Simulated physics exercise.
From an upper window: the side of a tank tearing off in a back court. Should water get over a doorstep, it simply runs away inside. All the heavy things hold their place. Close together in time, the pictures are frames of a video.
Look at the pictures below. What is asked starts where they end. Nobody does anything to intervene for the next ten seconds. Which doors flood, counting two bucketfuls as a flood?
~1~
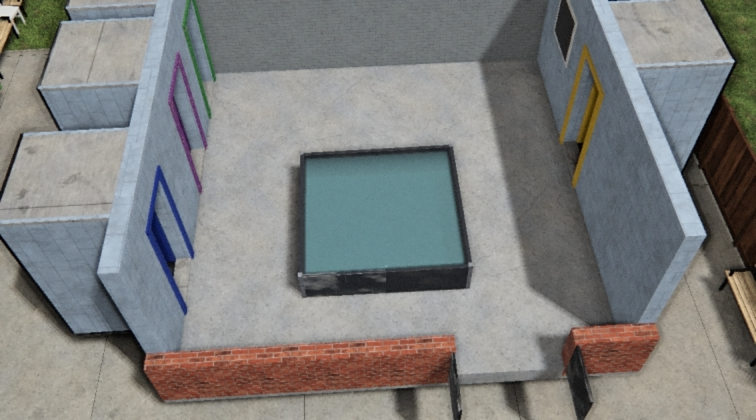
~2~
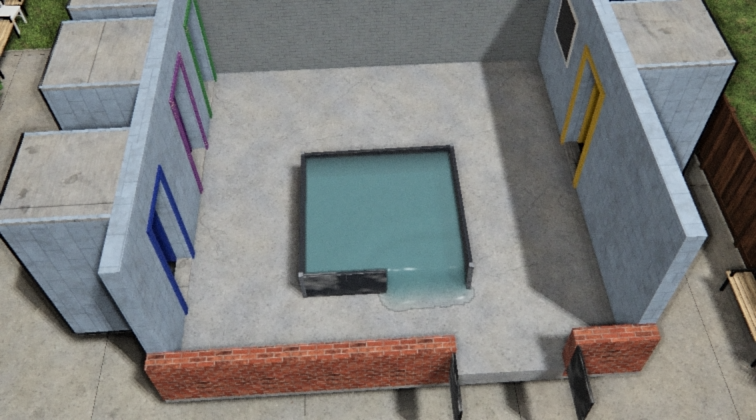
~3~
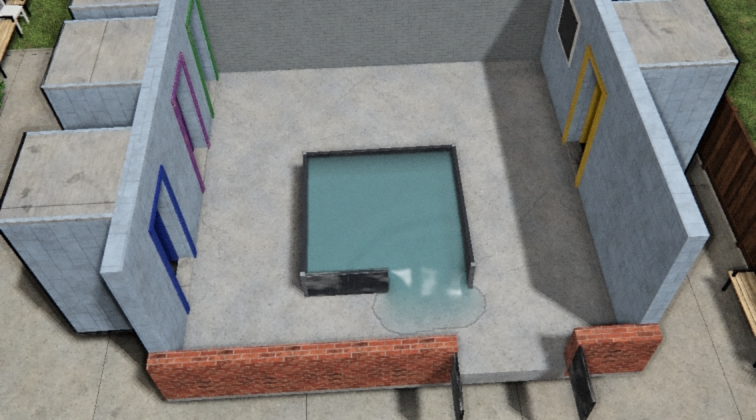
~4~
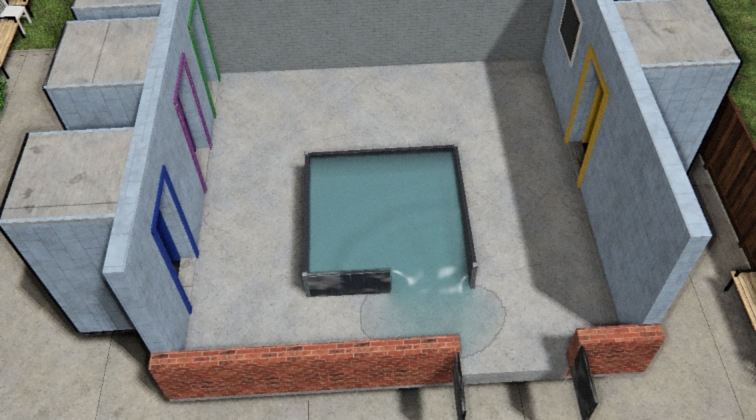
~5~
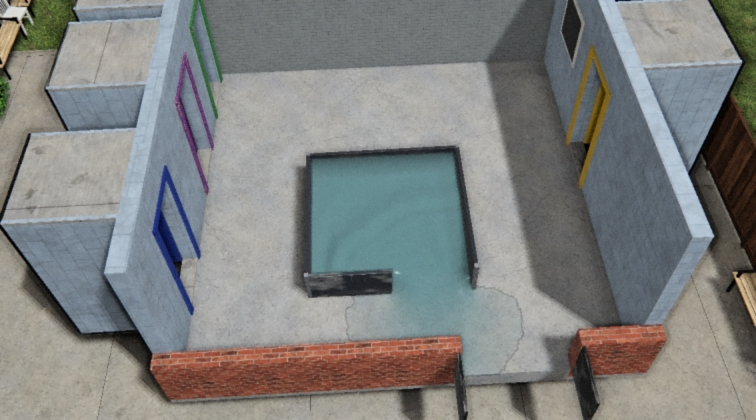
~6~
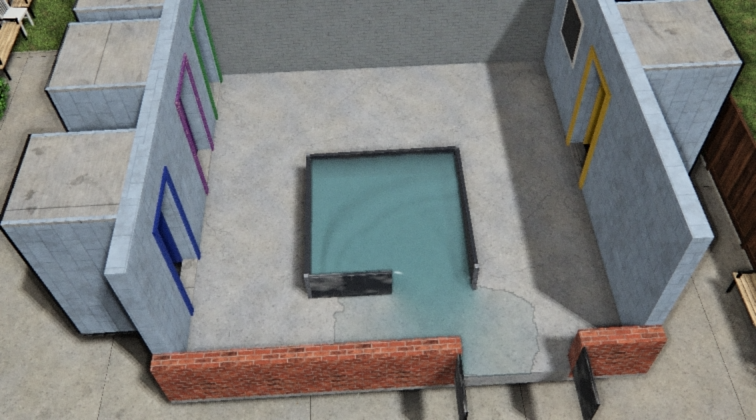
My prediction: The green door sees no more than two buckets come in, the purple door sees no more than two buckets come in, the blue door sees more than two buckets come in, the yellow door sees no more than two buckets come in.
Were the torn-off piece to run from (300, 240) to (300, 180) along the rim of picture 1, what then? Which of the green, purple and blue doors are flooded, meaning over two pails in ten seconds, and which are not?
Note - green door breaks the threshold; purple door breaks the threshold; blue door breaks the threshold.
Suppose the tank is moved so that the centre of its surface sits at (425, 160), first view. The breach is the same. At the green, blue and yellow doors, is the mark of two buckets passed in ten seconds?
As I see it, the green door remains below, the blue door remains below and the yellow door remains below.
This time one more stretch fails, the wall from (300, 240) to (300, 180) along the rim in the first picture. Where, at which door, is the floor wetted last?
I'd go with the yellow one.
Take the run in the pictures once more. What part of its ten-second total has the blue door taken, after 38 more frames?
About 80 per cent.
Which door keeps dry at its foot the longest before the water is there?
It's the green one.
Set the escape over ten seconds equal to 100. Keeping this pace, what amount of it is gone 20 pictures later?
Around 50 %.
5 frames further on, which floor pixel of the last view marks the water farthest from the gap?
The front's farthest point is close to (261, 371).
A moment on, water covers 10 % of the floor; the green door not reached, the purple door not reached, the blue door not reached, the yellow door not reached.
Next, water covers 20 % of the floor; the green door not reached, the purple door not reached, the blue door not reached, the yellow door not reached.
Then, water covers 30 % of the floor; the green door not reached, the purple door not reached, the blue door under two buckets in, the yellow door not reached.
Later, water covers 55 % of the floor; the green door wet at the sill, nothing in, the purple door wet at the sill, nothing in, the blue door over two buckets in, the yellow door wet at the sill, nothing in.
In the end, water covers 80 % of the floor; the green door wet at the sill, nothing in, the purple door wet at the sill, nothing in, the blue door far over two buckets in, the yellow door wet at the sill, nothing in.
